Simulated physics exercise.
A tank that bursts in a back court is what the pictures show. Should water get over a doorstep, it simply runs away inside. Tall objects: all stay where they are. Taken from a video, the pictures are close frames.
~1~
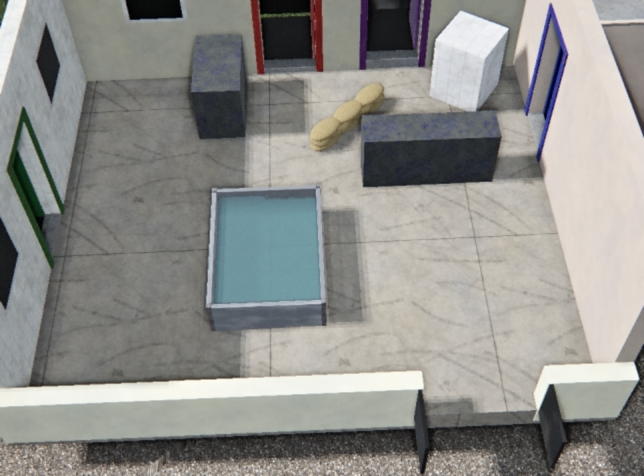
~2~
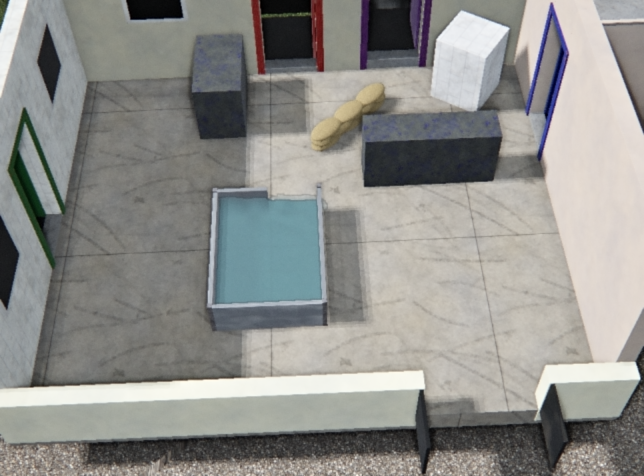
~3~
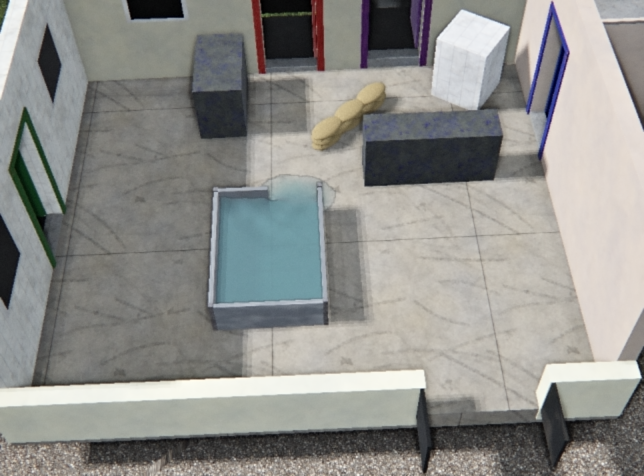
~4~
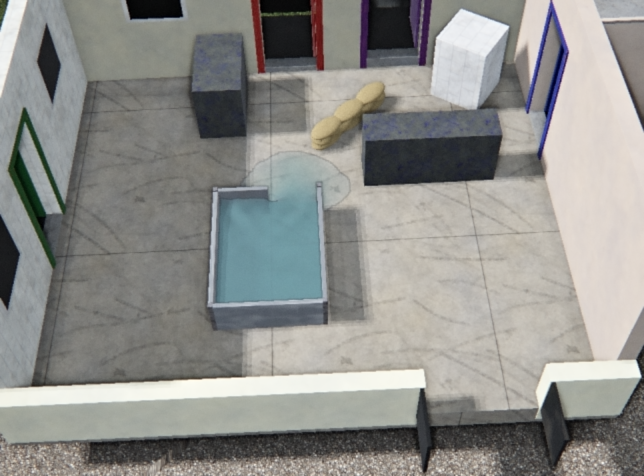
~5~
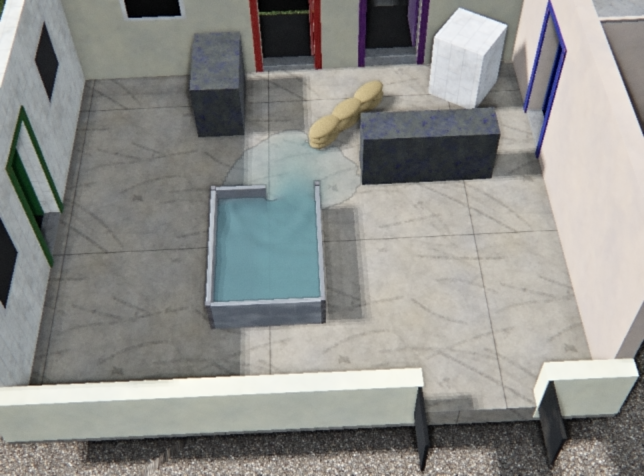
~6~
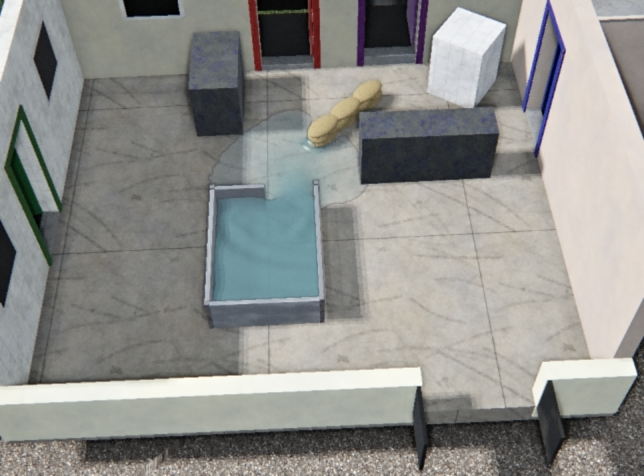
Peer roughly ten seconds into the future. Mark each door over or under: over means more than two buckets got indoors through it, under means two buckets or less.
Red door - over, purple door - under, green door - under, blue door - under.
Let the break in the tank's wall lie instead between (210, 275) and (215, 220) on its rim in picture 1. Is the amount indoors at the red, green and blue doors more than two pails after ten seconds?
The red door falls short, the green door exceeds the limit and the blue door falls short.
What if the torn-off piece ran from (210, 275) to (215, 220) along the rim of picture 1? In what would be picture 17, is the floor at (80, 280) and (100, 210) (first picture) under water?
Submerged, then submerged.
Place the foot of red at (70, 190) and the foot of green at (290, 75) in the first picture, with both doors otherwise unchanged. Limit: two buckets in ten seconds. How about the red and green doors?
My reading: Red door stays within the limit, green door exceeds the limit.
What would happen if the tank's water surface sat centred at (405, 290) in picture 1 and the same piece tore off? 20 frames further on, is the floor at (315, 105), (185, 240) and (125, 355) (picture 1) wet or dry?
Spared, hit, spared.
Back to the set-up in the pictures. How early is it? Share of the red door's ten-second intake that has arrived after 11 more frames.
Result: 15 % of the ten-second total.
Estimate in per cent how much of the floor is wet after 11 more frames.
It should be close to 20 %.
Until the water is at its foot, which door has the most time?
The one in green.
A moment on, water covers 10 % of the floor; the red door wet at the sill, nothing in, the purple door not reached, the green door not reached, the blue door not reached.
Next, water covers 20 % of the floor; the red door under two buckets in, the purple door not reached, the green door not reached, the blue door not reached.
Then, water covers 30 % of the floor; the red door over two buckets in, the purple door wet at the sill, nothing in, the green door not reached, the blue door wet at the sill, nothing in.
Later, water covers 40 % of the floor; the red door over two buckets in, the purple door wet at the sill, nothing in, the green door wet at the sill, nothing in, the blue door wet at the sill, nothing in.
In the end, water covers 60 % of the floor; the red door over two buckets in, the purple door wet at the sill, nothing in, the green door wet at the sill, nothing in, the blue door wet at the sill, nothing in.
